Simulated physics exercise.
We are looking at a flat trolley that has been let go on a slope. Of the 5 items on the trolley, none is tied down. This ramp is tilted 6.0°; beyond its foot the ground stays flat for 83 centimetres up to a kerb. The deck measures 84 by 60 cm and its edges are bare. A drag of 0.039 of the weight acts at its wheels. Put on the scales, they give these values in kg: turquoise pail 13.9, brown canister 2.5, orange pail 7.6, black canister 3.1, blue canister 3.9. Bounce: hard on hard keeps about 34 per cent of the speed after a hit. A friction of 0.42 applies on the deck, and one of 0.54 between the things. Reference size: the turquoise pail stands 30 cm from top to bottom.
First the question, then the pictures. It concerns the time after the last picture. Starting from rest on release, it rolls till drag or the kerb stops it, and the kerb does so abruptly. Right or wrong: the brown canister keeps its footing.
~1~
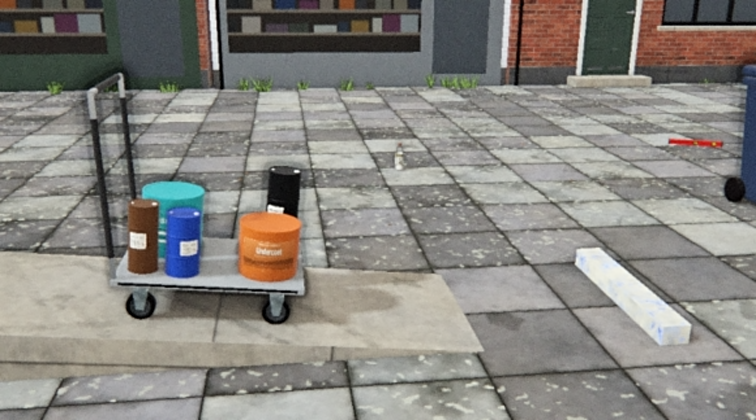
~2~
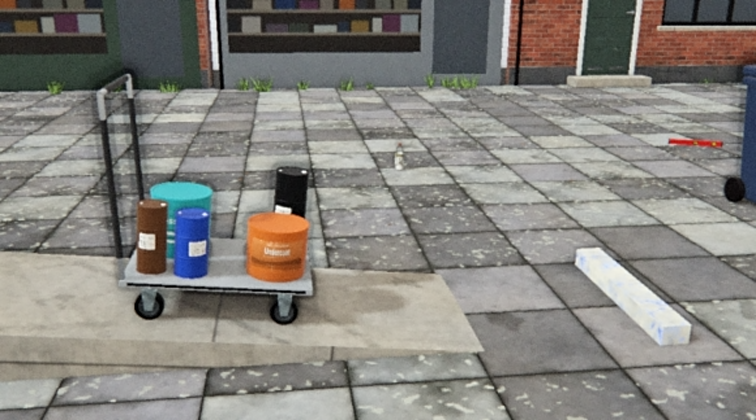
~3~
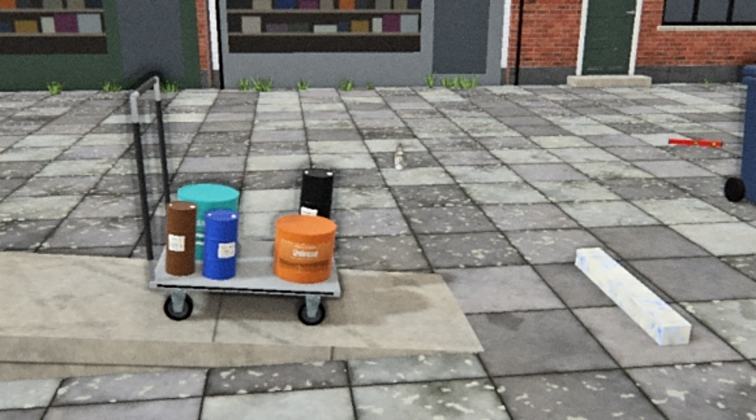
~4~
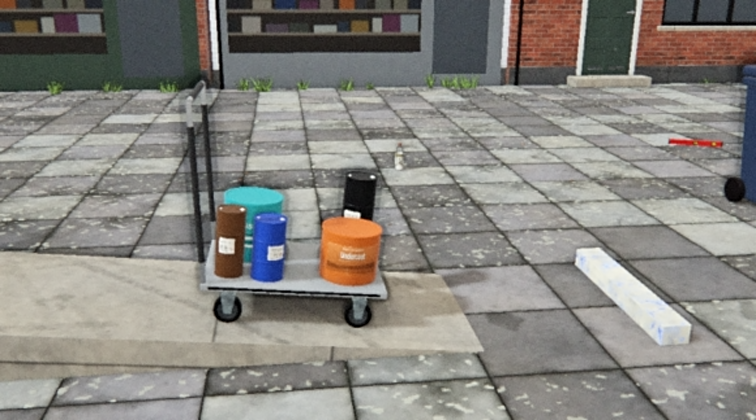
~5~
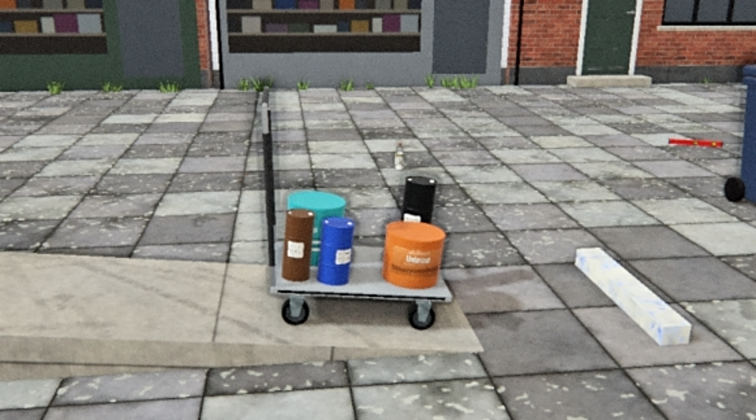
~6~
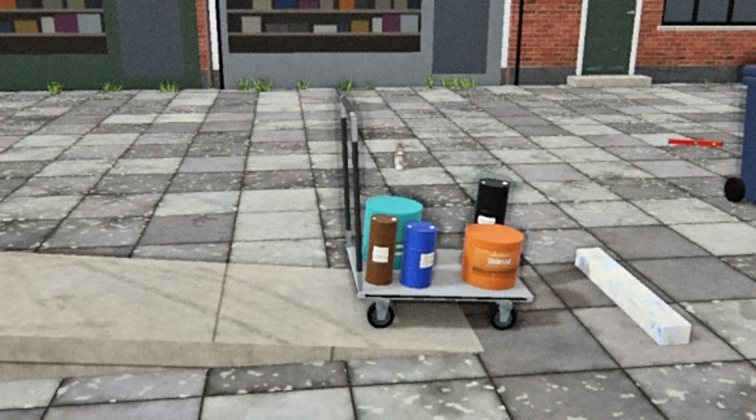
Right.
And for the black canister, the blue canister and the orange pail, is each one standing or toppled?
Here's how it ends: The black canister comes down, the blue canister never goes down, and the orange pail never goes down.
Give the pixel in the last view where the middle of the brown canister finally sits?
Rest point: Near (528, 253).
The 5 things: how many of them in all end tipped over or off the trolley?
In all, 1.
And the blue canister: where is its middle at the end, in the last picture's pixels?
Near (565, 255).
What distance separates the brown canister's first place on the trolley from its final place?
Roughly 12 cm.
Then, 0.60 s later than the last frame, trolley at the kerb; brown canister 5 cm from its spot near (516, 253); black canister 5 cm from its spot; blue canister 5 cm from its spot.
Then, 0.70 s later than the last frame, trolley at the kerb; brown canister 11 cm from its spot near (527, 252); black canister rocked 10° off its seat; orange pail 11 cm from its spot.
Then, 1.00 s later than the last frame, trolley at the kerb; black canister now off the trolley; brown canister 11 cm from its spot near (527, 252); orange pail 12 cm from its spot.
When it is over, off the trolley and tipped over, black canister; not toppled but over 10 cm from the start, turquoise pail, brown canister, orange pail and blue canister. End places, in pixels of the last picture, brown canister near (528, 253).
